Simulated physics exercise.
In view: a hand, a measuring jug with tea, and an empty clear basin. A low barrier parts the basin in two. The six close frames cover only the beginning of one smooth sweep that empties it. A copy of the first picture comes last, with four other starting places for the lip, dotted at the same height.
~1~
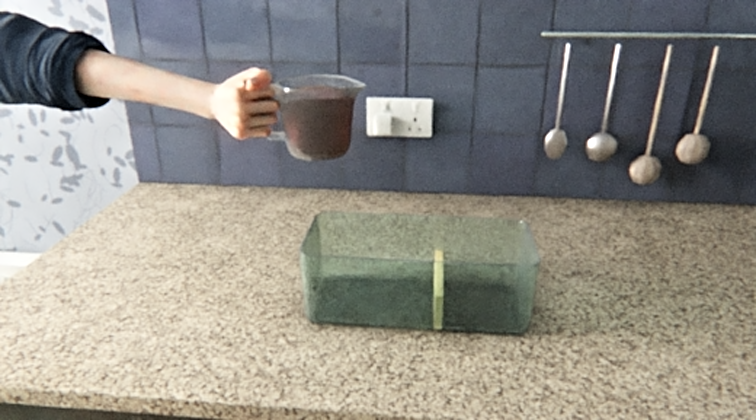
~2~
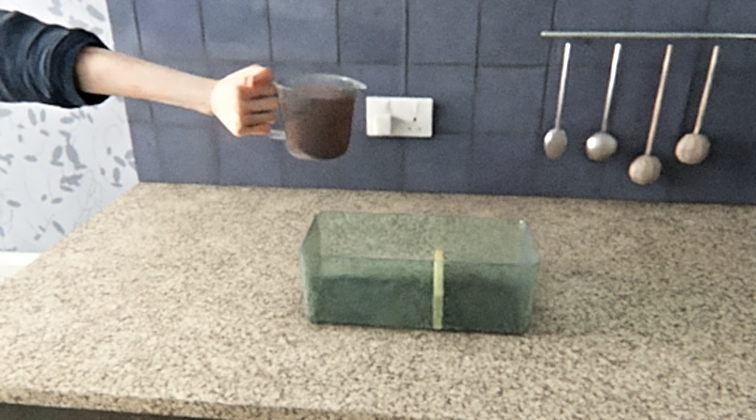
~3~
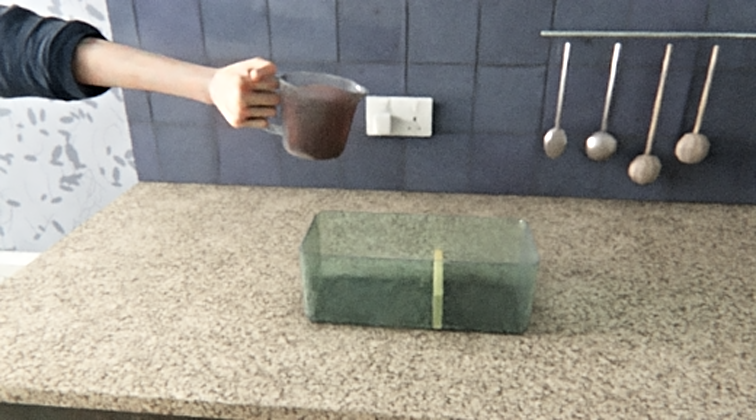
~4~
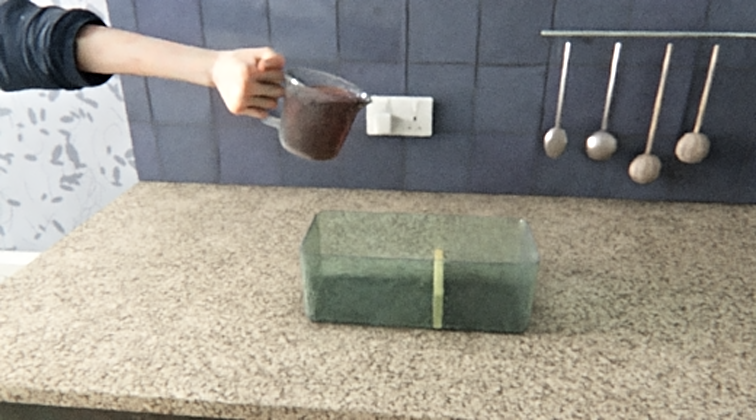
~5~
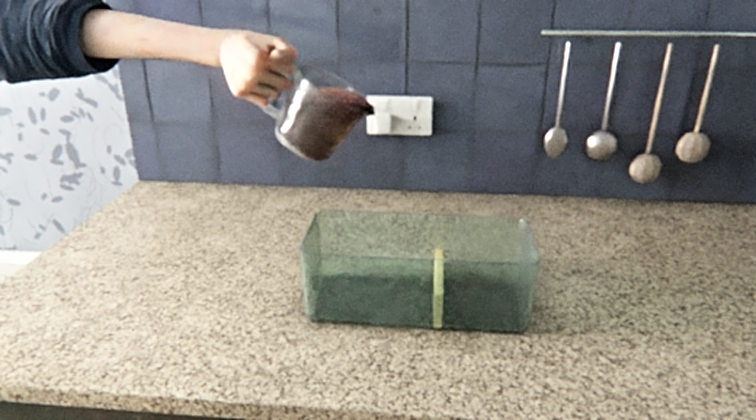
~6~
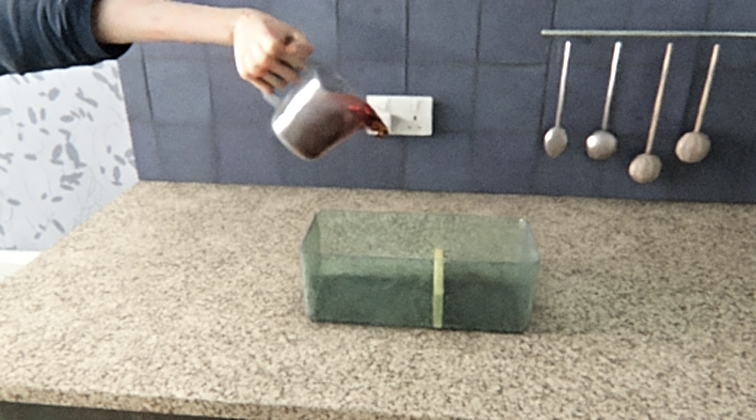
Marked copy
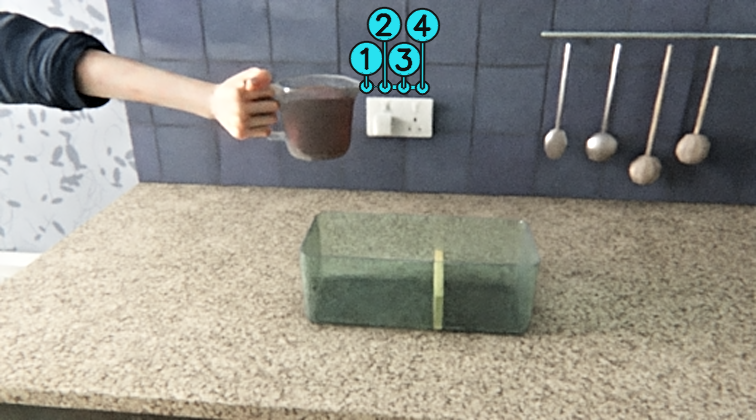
We see a hand holding a clear jug of dark reddish-brown liquid above a clear, divided basin on a speckled counter; the hand gradually tilts the jug to the right until the liquid begins to pass over its lip.
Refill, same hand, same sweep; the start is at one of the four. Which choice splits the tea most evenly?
Place 3 does it best.
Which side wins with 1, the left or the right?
More ends on the left.
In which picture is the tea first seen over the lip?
In picture 5.
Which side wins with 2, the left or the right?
The left one.
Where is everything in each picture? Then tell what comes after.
Upright, lip at (364, 86); basin from (306, 318) to (528, 331); top of the wall at (439, 271); nothing has left yet.
Tipped about 2°, lip at (365, 88); nothing has left yet.
Tipped about 8°, lip at (368, 93); nothing has left yet.
Tipped about 18°, lip at (372, 101); nothing has left yet.
Tipped about 31°, lip at (374, 113); tea is over the lip, down to (374, 113).
Tipped about 45°, lip at (373, 127); tea is over the lip, down to (381, 136).
On the marked copy, 1 at (366, 86); 2 at (385, 86); 3 at (403, 87); 4 at (422, 87).
With 1, about 88 % ends left of the wall and 4 % right of it; 8 % is lost outside.
With 2, about 81 % ends left of the wall and 14 % right of it; 5 % is lost outside.
With 3, about 54 % ends left of the wall and 43 % right of it.
With 4, about 20 % ends left of the wall and 78 % right of it.
